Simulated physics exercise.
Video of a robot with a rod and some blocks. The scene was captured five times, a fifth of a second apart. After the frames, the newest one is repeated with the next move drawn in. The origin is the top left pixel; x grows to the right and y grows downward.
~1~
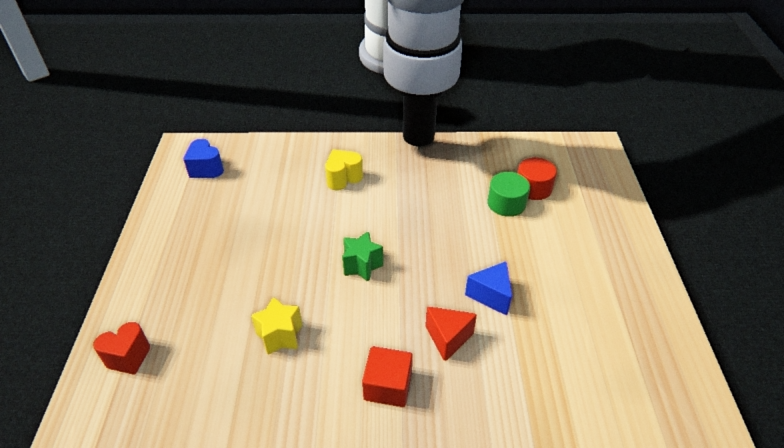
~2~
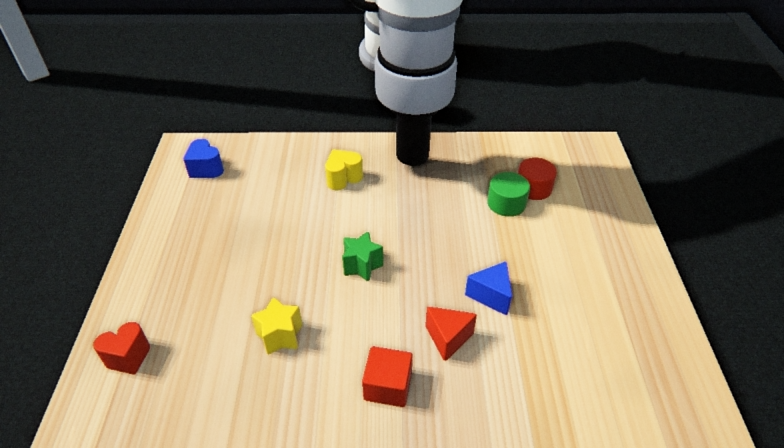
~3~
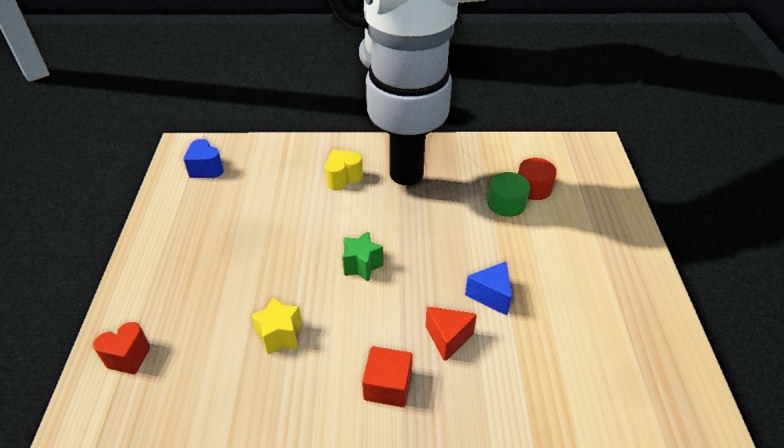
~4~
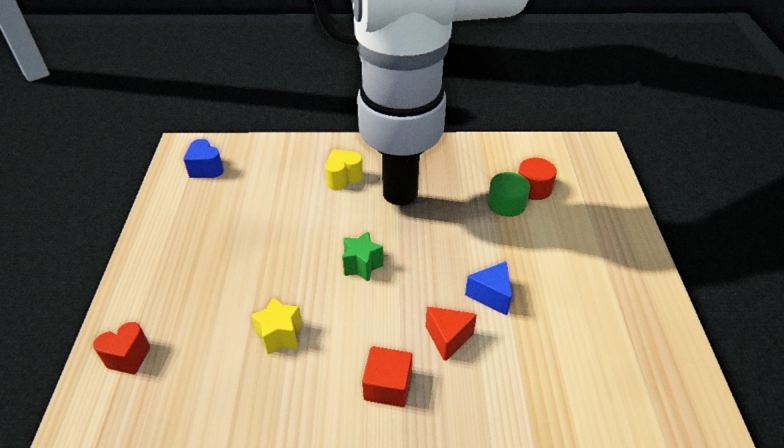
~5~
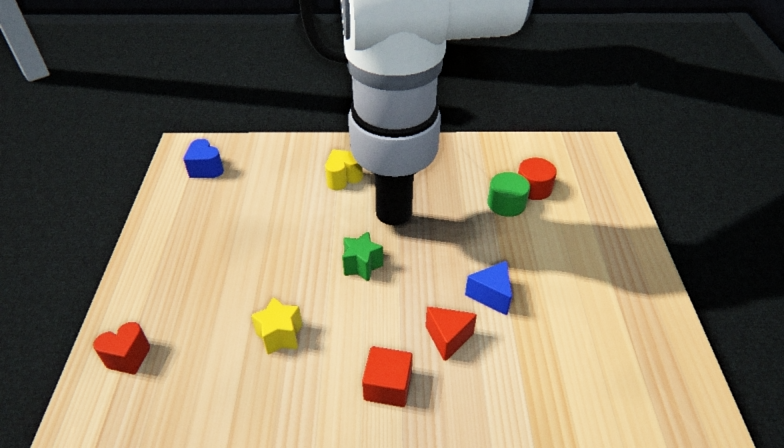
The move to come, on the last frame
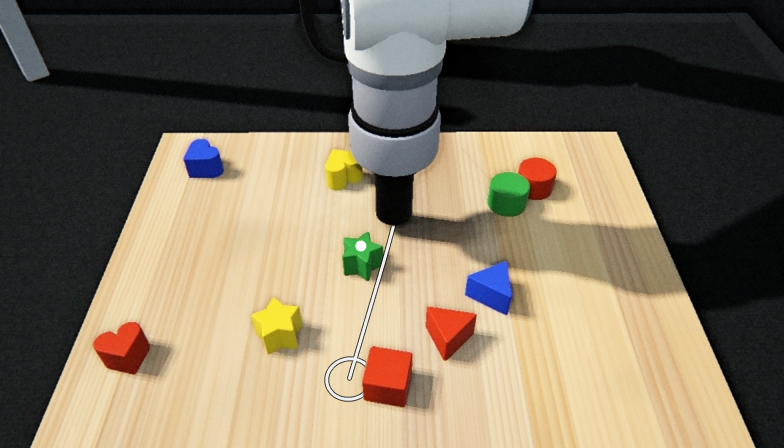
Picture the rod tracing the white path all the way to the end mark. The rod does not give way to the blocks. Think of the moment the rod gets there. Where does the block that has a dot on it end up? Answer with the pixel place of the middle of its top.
Expect it around (339, 267).
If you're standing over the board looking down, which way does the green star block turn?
It ends up turned clockwise.
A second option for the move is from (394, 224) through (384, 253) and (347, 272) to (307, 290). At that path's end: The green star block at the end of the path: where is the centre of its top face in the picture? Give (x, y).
It will likely be found at (273, 289).
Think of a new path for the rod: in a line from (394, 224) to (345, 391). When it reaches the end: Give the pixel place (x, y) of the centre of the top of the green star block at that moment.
The middle of its upper face should be somewhere near (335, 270).
Path on the board, from (394, 224) to (349, 379); the dot is on the green star block.
The first path, step by step. One third of the way, rod at (382, 258); green star block at (347, 258), turned 20° clockwise.
Two thirds of the way, rod at (366, 309); green star block at (339, 267), turned 60° clockwise.
At the end, rod at (348, 368); yellow star block in place; green star block at (339, 267), turned 60° clockwise; red four-sided block at (393, 384), turned 35° anticlockwise.
